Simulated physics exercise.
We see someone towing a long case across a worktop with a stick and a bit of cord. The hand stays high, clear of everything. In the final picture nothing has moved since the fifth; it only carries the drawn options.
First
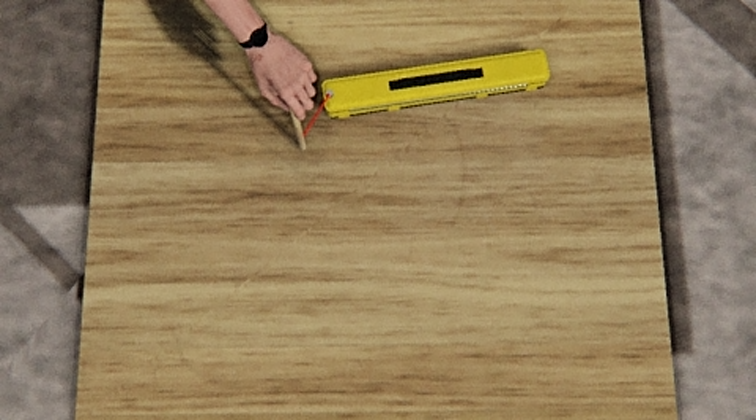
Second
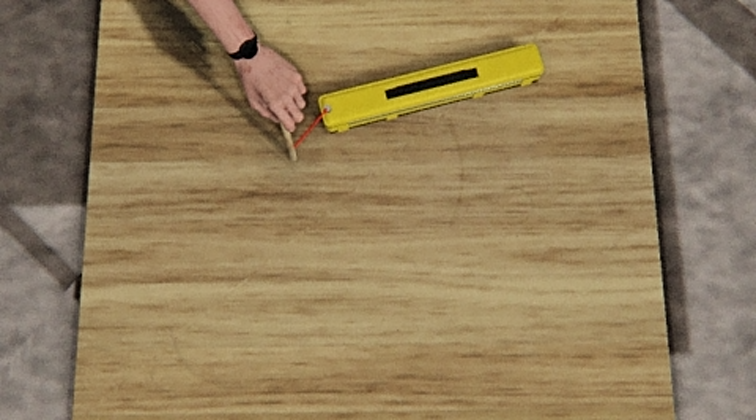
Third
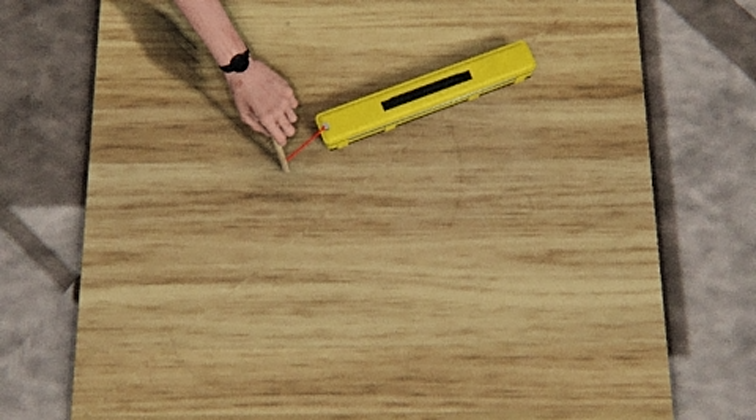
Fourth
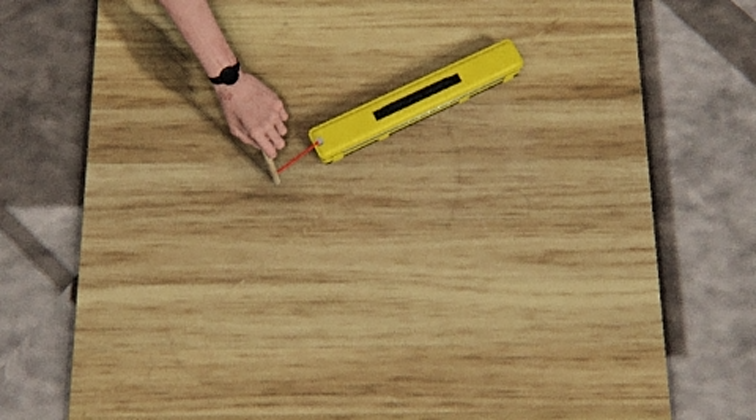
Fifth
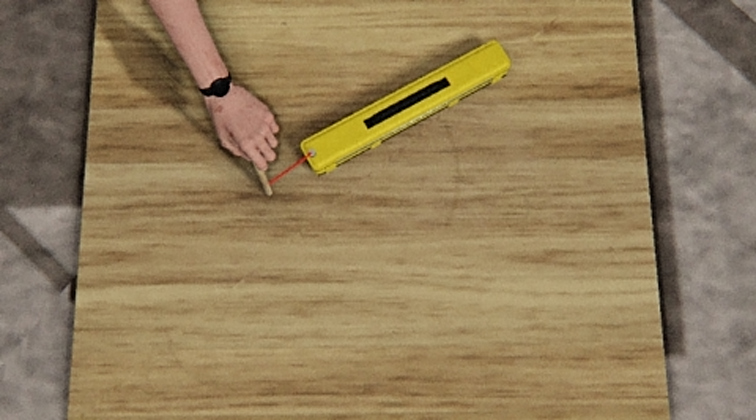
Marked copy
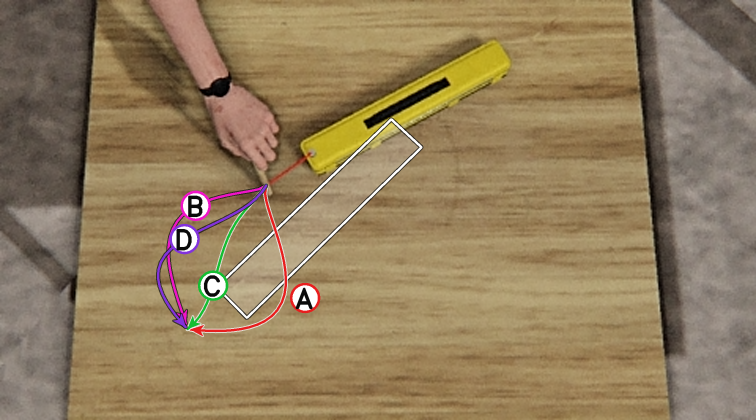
A long yellow case with a black strip lies near the top of a wooden worktop, joined by a short red cord to a stick held in a hand wearing a dark wristband. The hand draws the stick down and left, and the case slides after it, its left end swinging lower into a steeper slant.
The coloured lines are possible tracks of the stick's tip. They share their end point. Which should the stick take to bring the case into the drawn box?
A is the one.
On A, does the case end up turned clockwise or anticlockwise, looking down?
Anticlockwise.
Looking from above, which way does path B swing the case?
It turns anticlockwise.
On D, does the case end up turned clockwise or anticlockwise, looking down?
It turns anticlockwise.
On the copy, A from (266, 186) via (285, 294) to (190, 330); B from (266, 186) via (177, 222) to (186, 324); C from (266, 186) via (222, 253) to (188, 329); D from (266, 186) via (185, 239) to (186, 327); the outline at (321, 216).
On A. First, foot of the stick (284, 260), middle of the case (385, 131).
Then, foot of the stick (258, 325), middle of the case (354, 185).
Finally, foot of the stick (188, 330), middle of the case (319, 217); it lies in the outline.
By contrast, B leaves its middle at (285, 190); C leaves its middle at (302, 200); D leaves its middle at (285, 193).
